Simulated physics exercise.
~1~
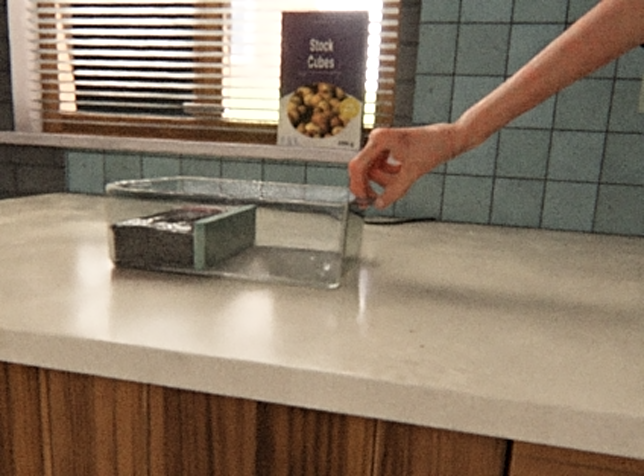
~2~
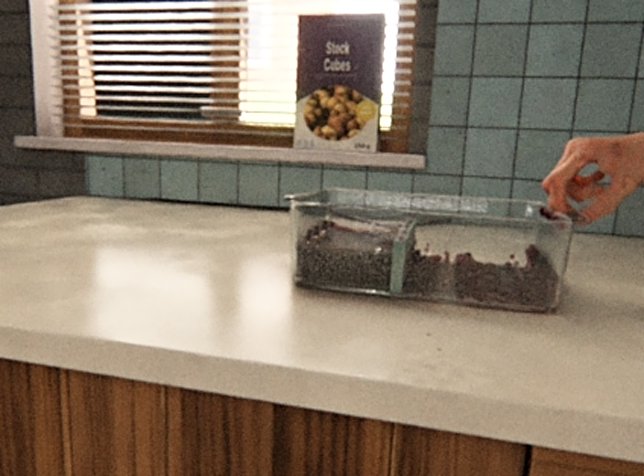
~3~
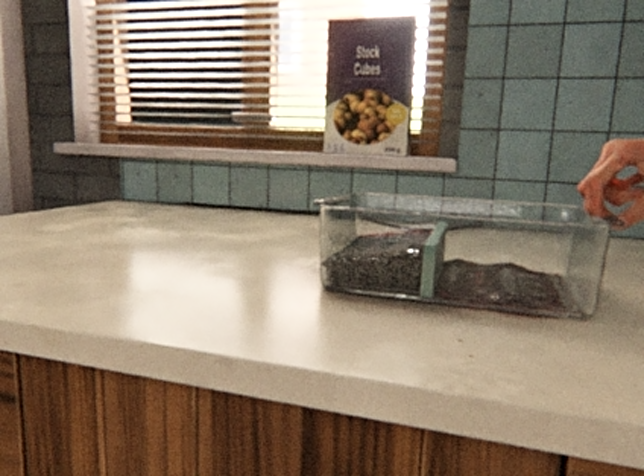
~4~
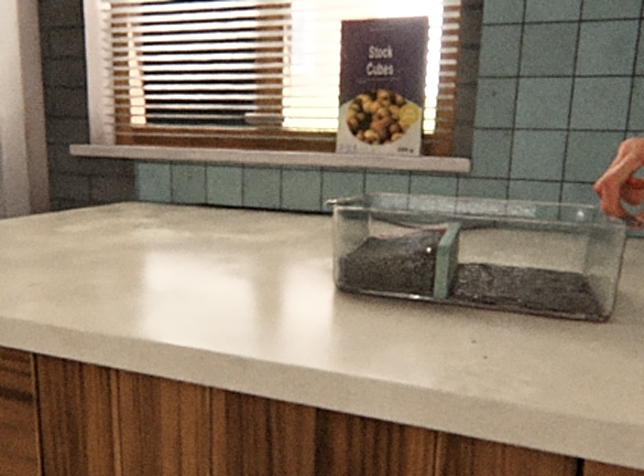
A kitchen counter with a pale top and brown wooden front is seen from slightly above, facing a blue-green tiled wall and a window with wooden blinds. A dark box of stock cubes stands on the sill, and a clear, open oblong tub with a greenish divider holds dark contents in its left part. A hand at the tub's right end pulls it to the right along the counter as the view pans slightly left. Some contents cross the divider and scatter through the right part. The tub stops, and they settle into a shallow layer there, lower than the left side.
